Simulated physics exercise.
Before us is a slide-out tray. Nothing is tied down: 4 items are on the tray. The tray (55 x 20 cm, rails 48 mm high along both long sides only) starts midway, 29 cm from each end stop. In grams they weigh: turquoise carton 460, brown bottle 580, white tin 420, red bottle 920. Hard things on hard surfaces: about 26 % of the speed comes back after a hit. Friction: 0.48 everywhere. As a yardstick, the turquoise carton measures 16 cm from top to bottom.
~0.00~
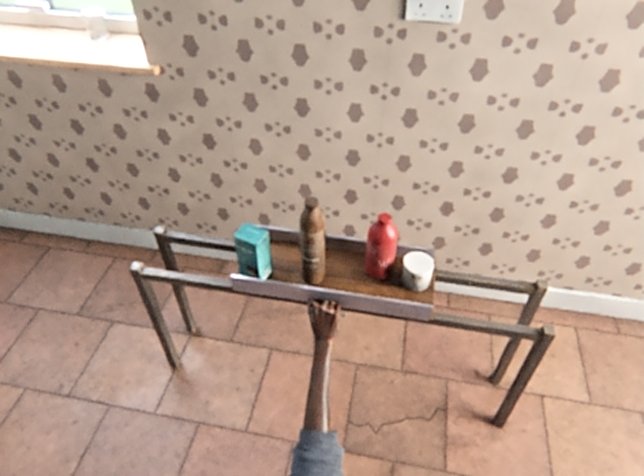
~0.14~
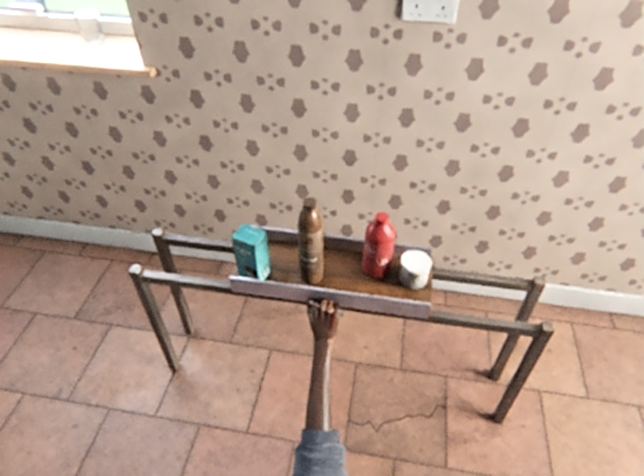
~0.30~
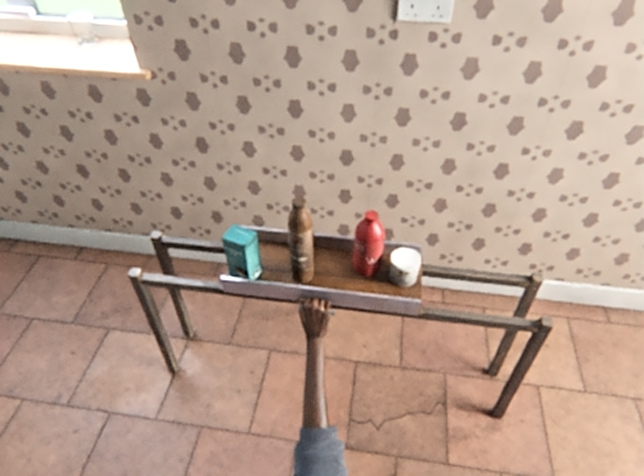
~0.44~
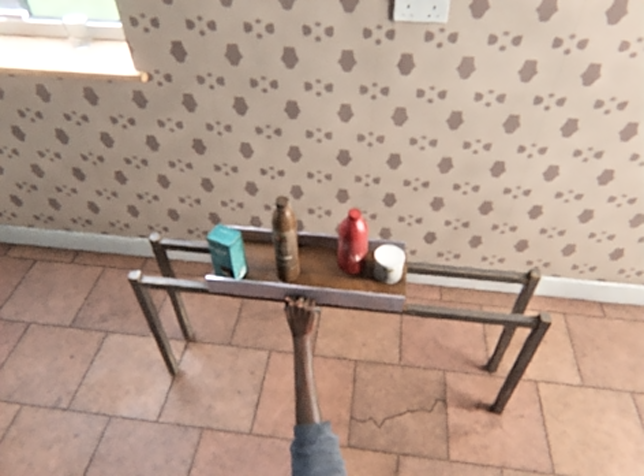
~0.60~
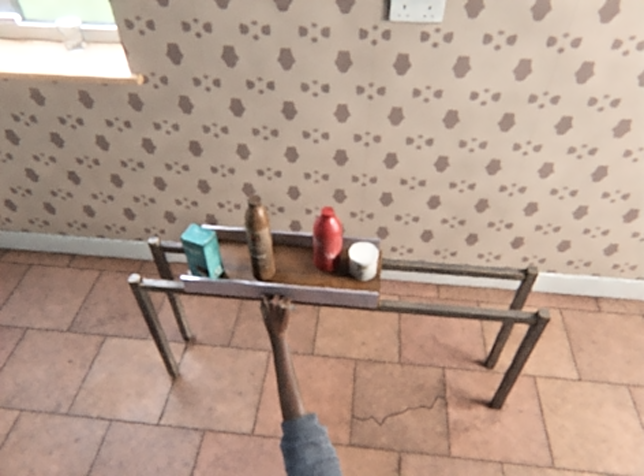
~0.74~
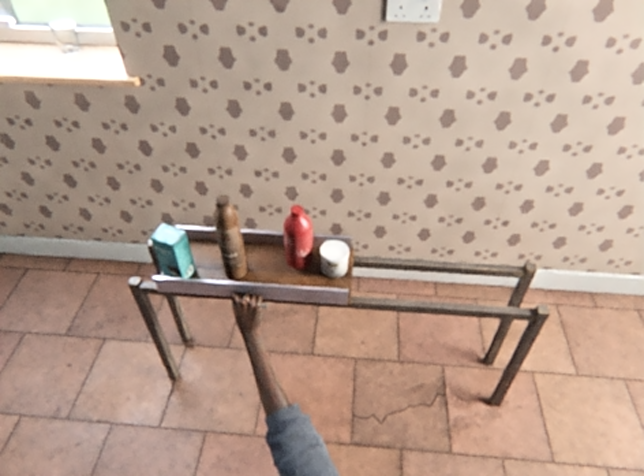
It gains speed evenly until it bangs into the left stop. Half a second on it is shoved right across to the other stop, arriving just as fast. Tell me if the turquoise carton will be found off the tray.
The turquoise carton leaves the tray.
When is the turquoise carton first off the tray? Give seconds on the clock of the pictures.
Near 1.0 s.
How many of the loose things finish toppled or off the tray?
In all, 2.
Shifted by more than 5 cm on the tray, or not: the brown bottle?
The brown bottle gets shifted.
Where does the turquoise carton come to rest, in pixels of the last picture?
At about (146, 340).
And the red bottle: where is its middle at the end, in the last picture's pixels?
Around (483, 247).
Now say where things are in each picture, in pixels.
Tray midway; turquoise carton (254, 254); brown bottle (312, 241), in the first picture.
Tray midway; red bottle (379, 243); brown bottle (311, 241), in the second picture.
Tray has slid 3 cm left; white tin (404, 267); red bottle (369, 242), in the third picture.
Tray has slid 8 cm left; brown bottle (285, 240); white tin (389, 265), in the fourth picture.
Tray has slid 15 cm left; red bottle (327, 237); brown bottle (259, 238), in the fifth picture.
Tray has slid 23 cm left; turquoise carton (174, 255); white tin (334, 259), in the sixth picture.
After 1.04 s, tray has slid 29 cm left; turquoise carton now off the tray; brown bottle leaning 39°; red bottle slid 4 cm.
After 1.44 s, tray has slid 29 cm left; brown bottle on its side; white tin slid 5 cm; red bottle slid 4 cm.
After 2.34 s, tray has slid 5 cm left; brown bottle on its side; white tin slid 5 cm; red bottle slid 4 cm.
After 2.94 s, tray has slid 29 cm right; brown bottle on its side; white tin slid 3 cm; red bottle slid 2 cm.
At rest (4.0 s), off the tray, turquoise carton; tipped over on the tray, brown bottle; the other 2 in place, give or take 5 cm. In the last view, turquoise carton near (146, 340).
